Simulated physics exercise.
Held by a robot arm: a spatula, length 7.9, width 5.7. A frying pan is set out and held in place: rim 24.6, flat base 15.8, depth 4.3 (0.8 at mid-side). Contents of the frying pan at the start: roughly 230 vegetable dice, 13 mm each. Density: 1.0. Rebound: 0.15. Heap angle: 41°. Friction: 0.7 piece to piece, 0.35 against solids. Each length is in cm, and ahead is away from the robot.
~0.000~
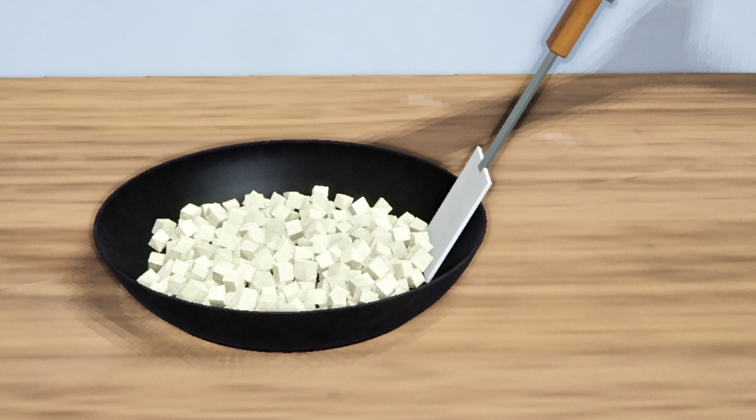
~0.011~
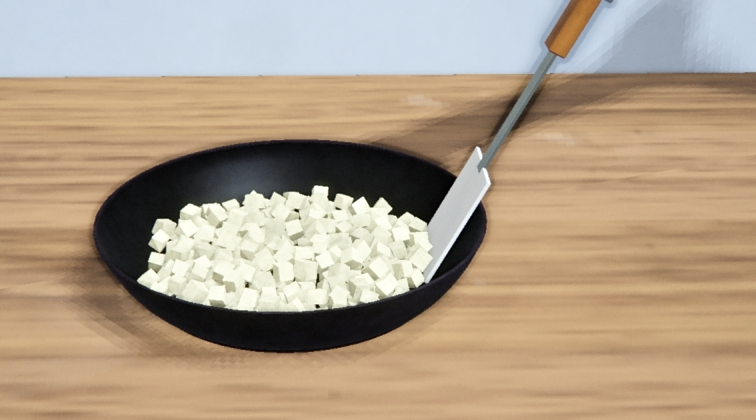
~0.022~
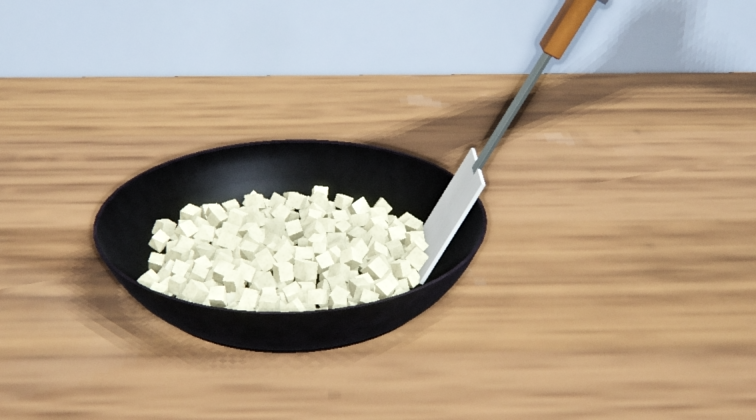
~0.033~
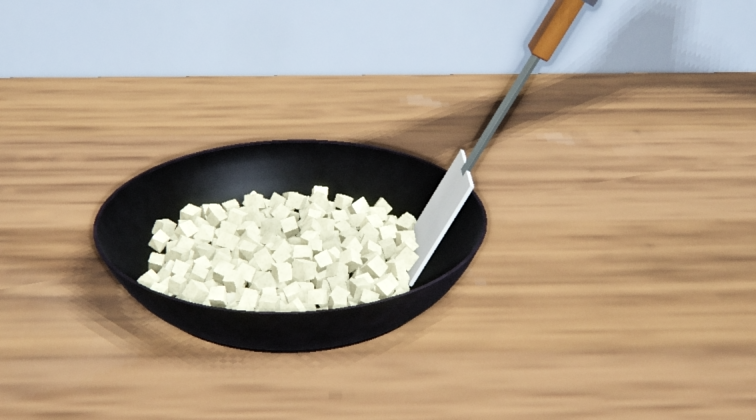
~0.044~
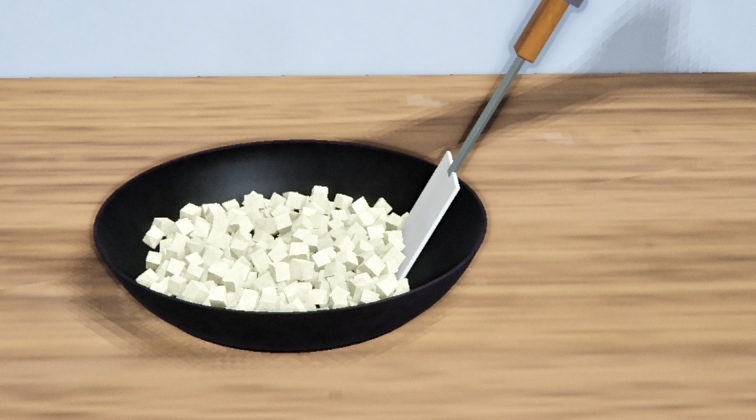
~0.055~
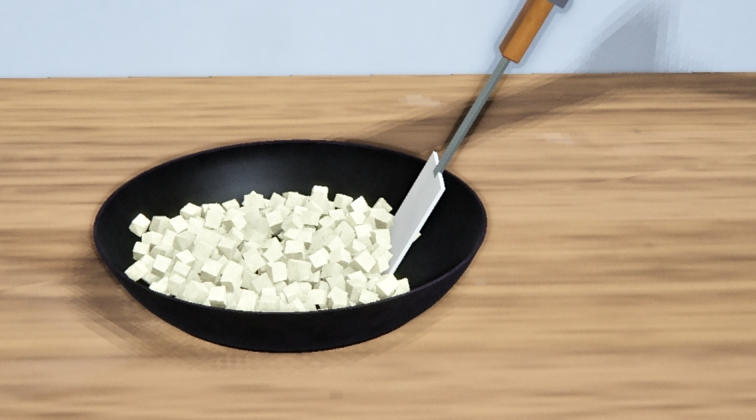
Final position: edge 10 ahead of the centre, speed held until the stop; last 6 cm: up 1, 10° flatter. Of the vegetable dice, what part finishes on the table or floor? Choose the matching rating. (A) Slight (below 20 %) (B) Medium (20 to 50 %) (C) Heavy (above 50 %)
B, medium (20 to 50 %).
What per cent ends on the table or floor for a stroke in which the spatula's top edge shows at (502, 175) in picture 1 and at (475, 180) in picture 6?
Roughly 25 %.
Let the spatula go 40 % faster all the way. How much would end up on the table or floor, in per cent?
The share on the table or floor would be about 40 percent.
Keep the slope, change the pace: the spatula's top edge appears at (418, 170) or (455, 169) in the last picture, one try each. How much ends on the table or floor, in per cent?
That comes to some 40 and some 35 percent, in that order.
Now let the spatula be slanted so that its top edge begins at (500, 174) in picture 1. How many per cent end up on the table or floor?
35 percent or thereabouts.
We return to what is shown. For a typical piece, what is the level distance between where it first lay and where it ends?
The answer is about 2 cm.
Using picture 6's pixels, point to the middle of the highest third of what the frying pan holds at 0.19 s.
It is centred at about (145, 235).
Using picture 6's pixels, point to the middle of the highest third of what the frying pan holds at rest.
I'd put it close to (248, 282).
By 0.12 s, sloping 62°, highest piece 7 above the table; 231 in the frying pan, 1 on the blade or in flight.
By 0.19 s, sloping 59°, highest piece 10 above the table; 214 in the frying pan, 18 on the blade or in flight.
By 0.42 s, sloping 52°, highest piece 10 above the table; 141 in the frying pan, 48 on the table or floor, 43 on the blade or in flight.
By 1.47 s, sloping 52°, highest piece 3 above the table; 141 in the frying pan, 91 on the table or floor.
Final count, 141 in the frying pan, 91 on the table or floor. That is 39 % on the table or floor.
